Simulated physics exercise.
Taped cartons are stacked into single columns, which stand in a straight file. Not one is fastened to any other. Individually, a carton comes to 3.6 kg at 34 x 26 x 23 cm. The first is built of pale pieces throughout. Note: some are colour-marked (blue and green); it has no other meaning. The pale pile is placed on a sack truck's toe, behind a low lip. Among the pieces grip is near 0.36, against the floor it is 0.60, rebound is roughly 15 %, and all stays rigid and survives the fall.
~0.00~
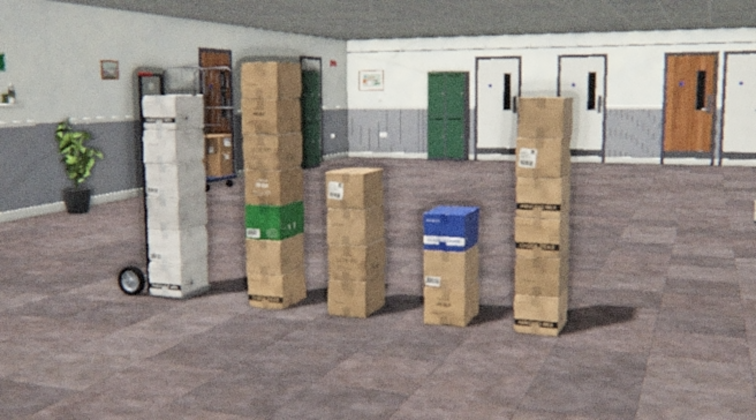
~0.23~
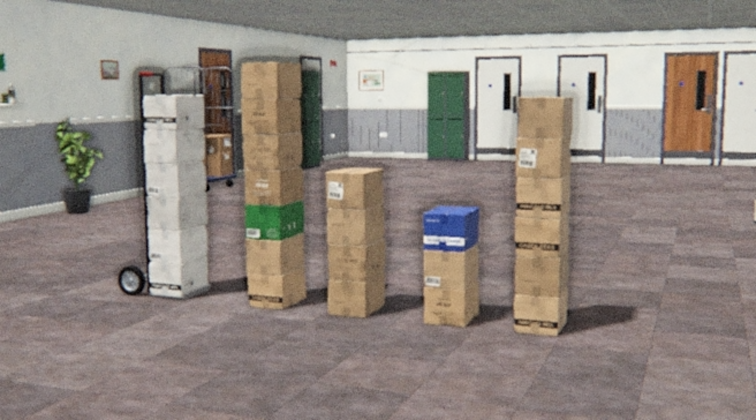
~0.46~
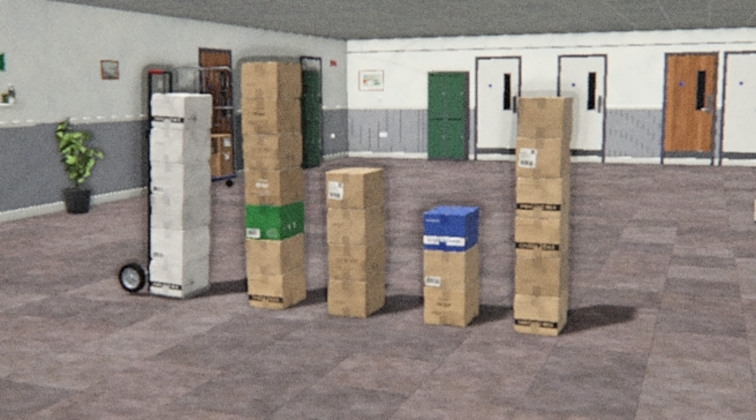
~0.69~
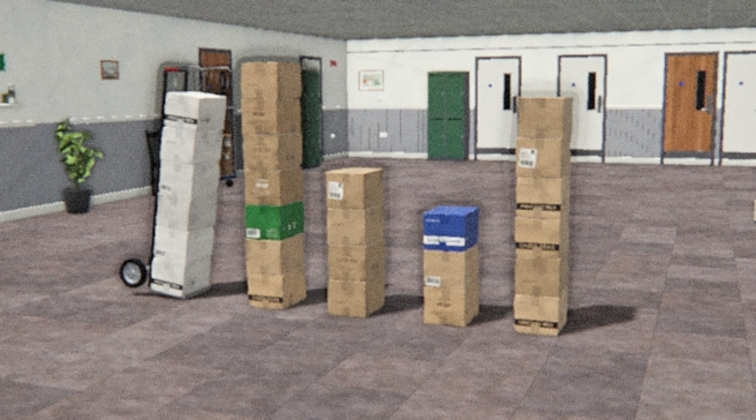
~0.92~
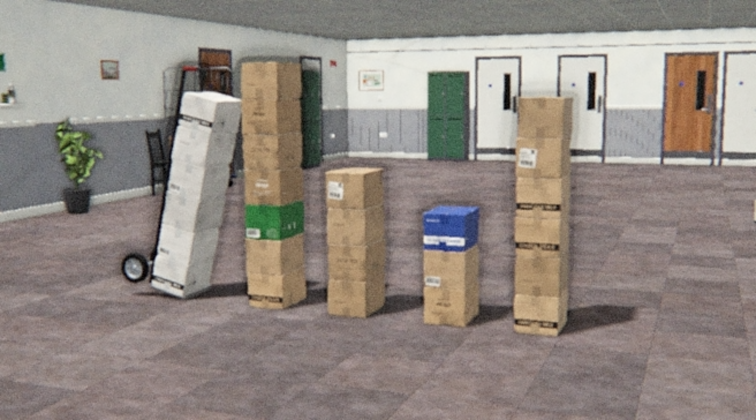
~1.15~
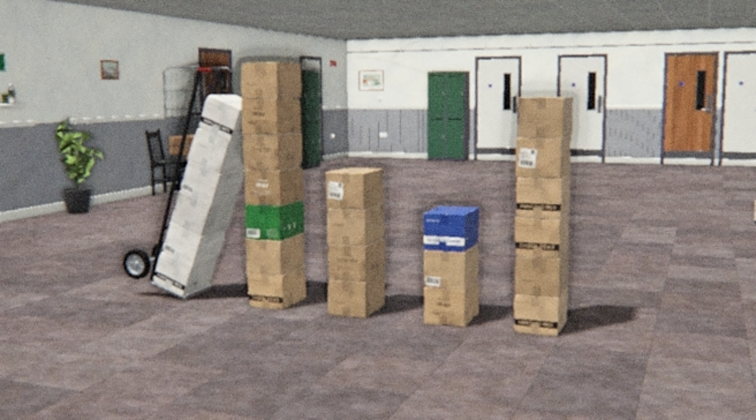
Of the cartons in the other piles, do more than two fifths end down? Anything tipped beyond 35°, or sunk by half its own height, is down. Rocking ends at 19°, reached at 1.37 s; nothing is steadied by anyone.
Yes.
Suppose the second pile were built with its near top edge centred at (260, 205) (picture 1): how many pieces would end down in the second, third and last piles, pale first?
Down by pile: Second 2, third 2, last 0.
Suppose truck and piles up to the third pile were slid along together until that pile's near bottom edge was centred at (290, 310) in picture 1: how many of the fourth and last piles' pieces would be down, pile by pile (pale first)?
Counts down: Fourth 2; last 5.
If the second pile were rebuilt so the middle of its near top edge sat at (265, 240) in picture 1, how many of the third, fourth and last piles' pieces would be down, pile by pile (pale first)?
You'd get third 1, fourth 1 and last 0.
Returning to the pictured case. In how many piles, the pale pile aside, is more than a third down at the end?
The total is 4.
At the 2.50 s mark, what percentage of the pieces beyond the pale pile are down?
35 per cent.
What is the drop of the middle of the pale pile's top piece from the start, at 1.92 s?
20 cm.
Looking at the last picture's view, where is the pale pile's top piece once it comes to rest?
End position: Near (370, 218) px.
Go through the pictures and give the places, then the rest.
In the first frame (each place is the centre of the face we see best), truck frame (142, 119) 0° forward; blue carton (444, 233); green carton (262, 223); the others all in place.
The second frame shows truck frame (142, 119) 0° forward; green carton (262, 223).
The third frame shows truck frame (150, 117) 3° forward, top of the pale pile leaning 3°; green carton (262, 223); the others all in place.
The fourth frame shows truck frame (163, 115) 8° forward, top of the pale pile leaning 8°; green carton (262, 223); the others all in place.
The fifth frame shows truck frame (177, 114) 13° forward, top of the pale pile leaning 13°; green carton (262, 223); the others all in place.
The sixth frame shows truck frame (189, 114) 17° forward, top of the pale pile leaning 21°; green carton (262, 223); blue carton (444, 233); the others all in place.
By 1.92 s, 6 of the pale pile down; none of the 20 other cartons down, 6 disturbed; green carton tilted 22°.
By 2.50 s, 6 of the pale pile down; 7 of the 20 other cartons down; green carton tilted 40°, 13 cm lower; blue carton moved 54 mm.
By 3.34 s, 6 of the pale pile down; 19 of the 20 other cartons down; green carton tilted 53°, 19 cm lower; blue carton tilted 44°, 18 cm lower.
When it is over (4.4 s), 6 of the pale pile down; 19 of the 20 other cartons down; green carton tilted 53°, 19 cm lower; blue carton tilted 49°, 18 cm lower. That is 95 per cent. In pixels of the last frame, middles, green carton near (354, 253), blue carton near (542, 263).
